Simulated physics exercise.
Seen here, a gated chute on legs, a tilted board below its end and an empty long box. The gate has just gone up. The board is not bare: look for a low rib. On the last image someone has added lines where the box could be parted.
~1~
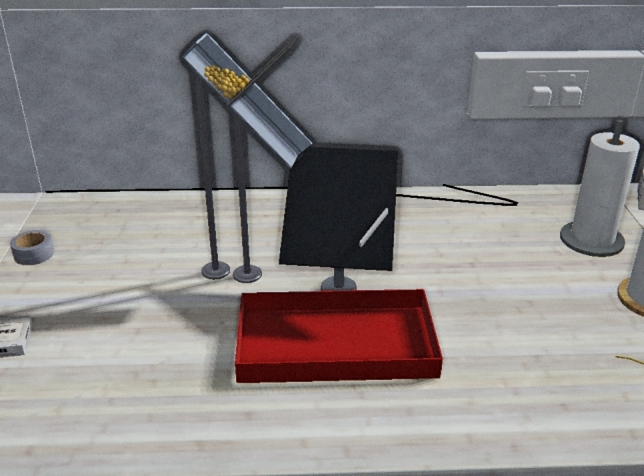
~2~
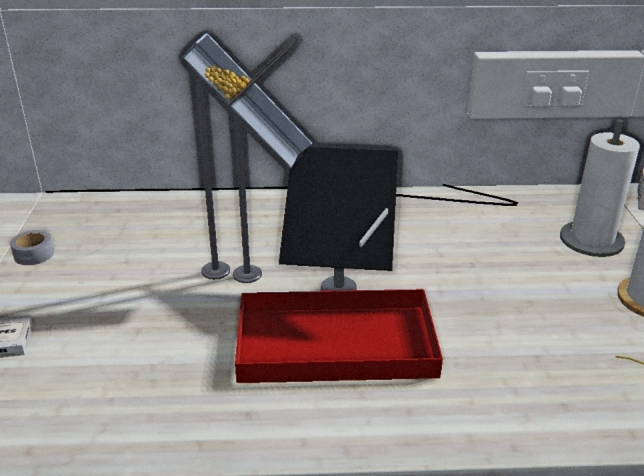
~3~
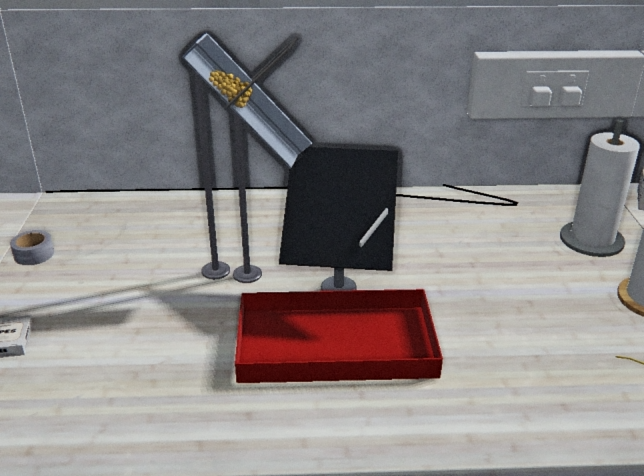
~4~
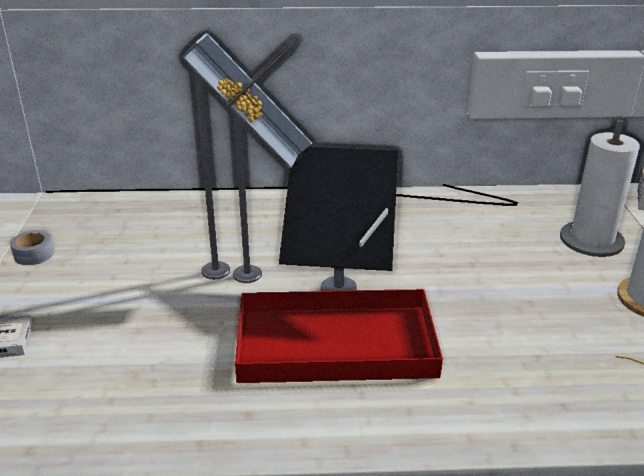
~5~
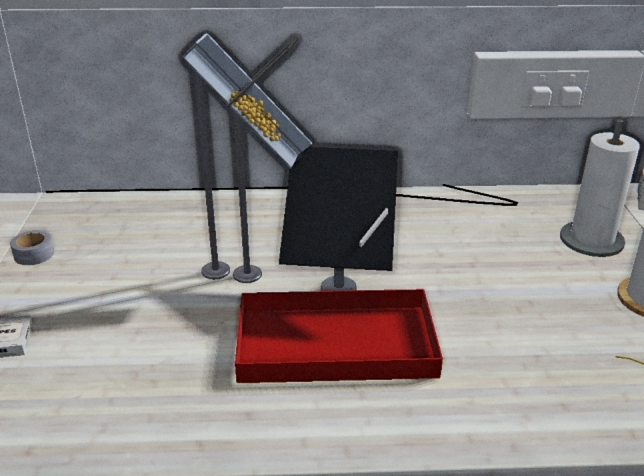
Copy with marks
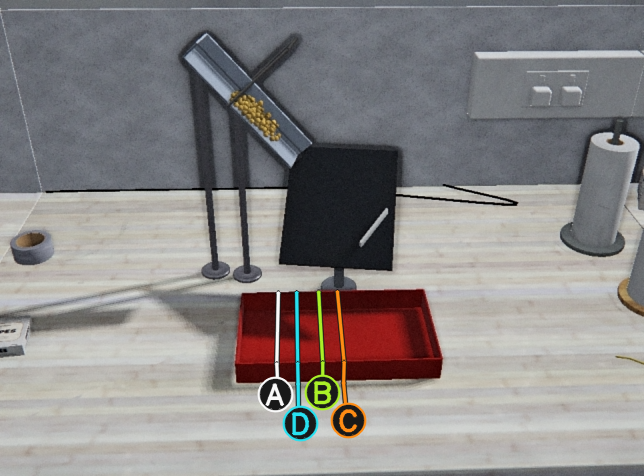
Sloping metal chute on dark legs with yellow balls sliding down it toward a black tilted board above an empty red box.
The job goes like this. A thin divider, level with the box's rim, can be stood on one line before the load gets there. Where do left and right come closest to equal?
Line C.
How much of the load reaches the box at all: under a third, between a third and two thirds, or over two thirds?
About that: Over two thirds.
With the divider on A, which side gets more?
Right.
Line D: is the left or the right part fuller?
The right side.
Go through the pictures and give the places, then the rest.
Load behind the gate near (228, 81), puffed corn balls; lip of the chute near (294, 162), sloping fairly steeply, in the first frame.
Middle of the board near (340, 205), tilted fairly steeply; middle of its low edge near (335, 267); of its high edge near (345, 148), in the second frame.
Front corners of the box near (236, 363) and (442, 358), empty; front of the load near (244, 104), in the third frame.
Middle of the load near (241, 96); its front near (260, 114), close to a third of the way to the lip; rib from (387, 209) to (360, 243), in the fourth frame.
Middle of the load near (253, 115); its front near (278, 136), close to two thirds of the way to the lip, in the fifth frame.
On the marked copy, line A crosses the front rim at (276, 362); line B crosses the front rim at (322, 361); line C crosses the front rim at (344, 361); line D crosses the front rim at (297, 362).
Choosing A, of what is caught, none at all on the left of the divider, the whole lot on the right.
Choosing B, of what is caught, a small share on the left of the divider, all but a few on the right.
Choosing C, of what is caught, close to half on the left of the divider, close to half on the right.
Choosing D, of what is caught, only a few on the left of the divider, all but a few on the right.
